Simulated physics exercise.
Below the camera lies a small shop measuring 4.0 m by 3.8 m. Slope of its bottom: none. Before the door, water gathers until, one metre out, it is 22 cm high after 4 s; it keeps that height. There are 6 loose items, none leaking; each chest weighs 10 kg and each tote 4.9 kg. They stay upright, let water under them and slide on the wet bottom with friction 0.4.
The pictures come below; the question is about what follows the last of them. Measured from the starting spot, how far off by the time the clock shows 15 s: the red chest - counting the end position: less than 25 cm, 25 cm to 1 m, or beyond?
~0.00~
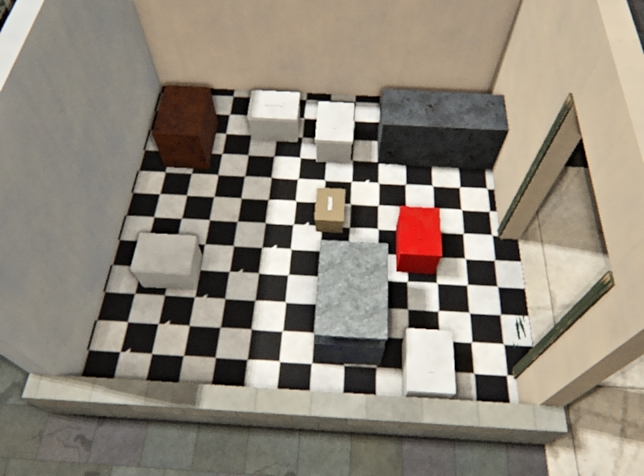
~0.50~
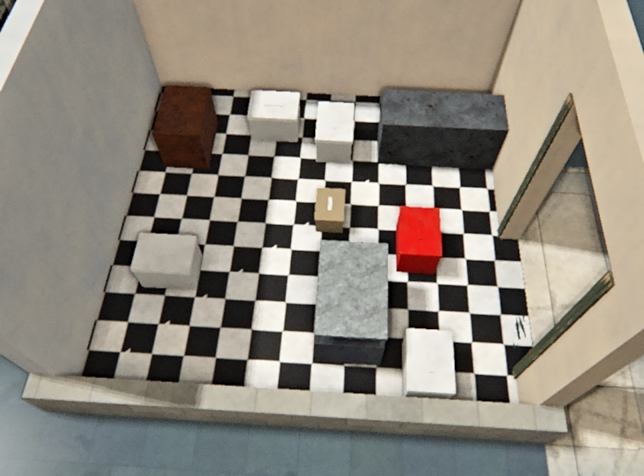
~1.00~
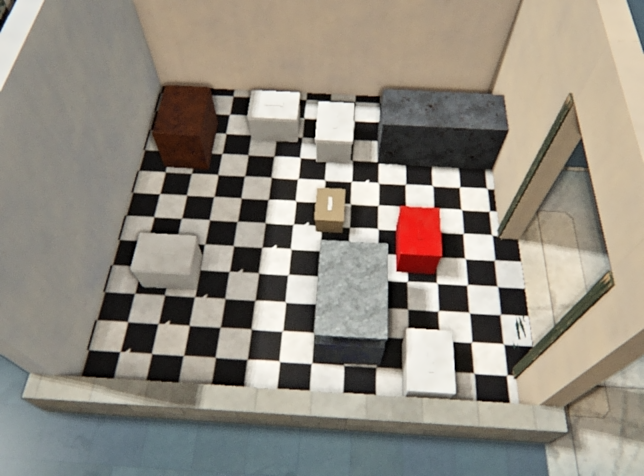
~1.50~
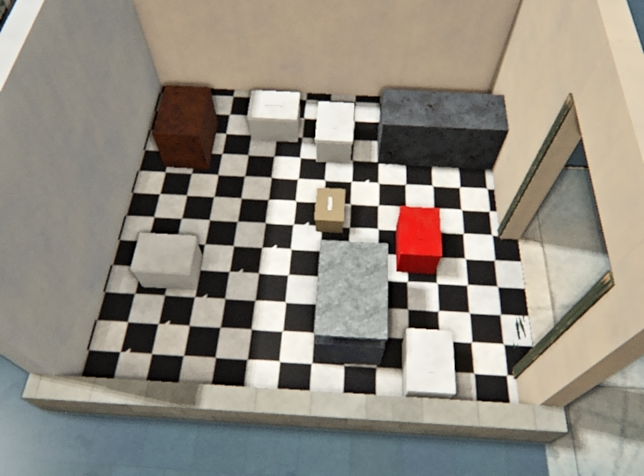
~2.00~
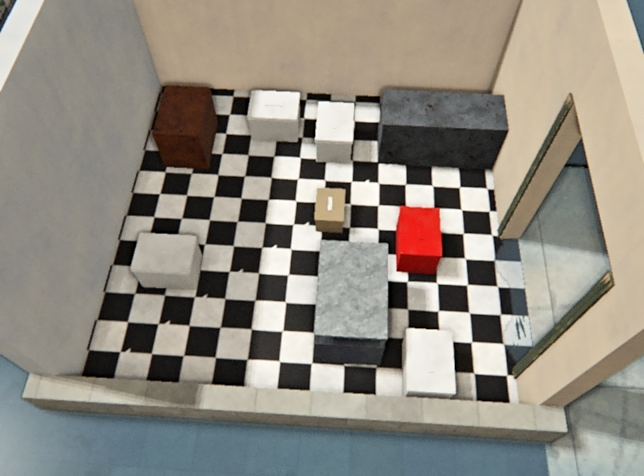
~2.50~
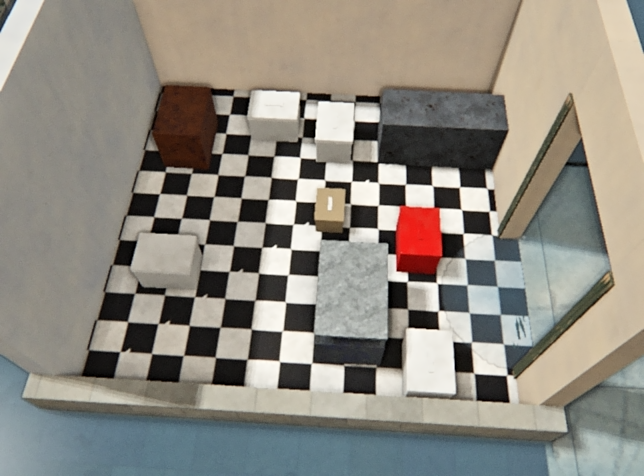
Expect it to be pushed beyond a metre.
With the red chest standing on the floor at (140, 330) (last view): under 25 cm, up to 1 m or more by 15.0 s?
Short answer, it is taken a long way.
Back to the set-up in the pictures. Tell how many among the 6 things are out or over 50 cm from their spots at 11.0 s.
By that point, 5.
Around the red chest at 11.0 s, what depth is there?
Depth approx. 16 cm.
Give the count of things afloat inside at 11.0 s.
By my count, 6.
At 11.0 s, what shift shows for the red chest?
It is about 250 cm out of place by then.
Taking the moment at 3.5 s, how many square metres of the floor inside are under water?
Wet: Near 2.0 m2.
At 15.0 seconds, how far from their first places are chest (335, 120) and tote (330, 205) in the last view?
In turn: 100 cm, 120 cm.
After 3.5 s the red chest is near (409, 227), 0.1 m from its start, aground; 0 afloat.
After 6.8 s the red chest is near (237, 109), 2.4 m from its start, afloat; 5 afloat.
After 11.0 s the red chest is near (234, 98), 2.5 m from its start, afloat; 6 afloat.
After 15.0 s the red chest is near (224, 77), 2.8 m from its start, afloat; 6 afloat.
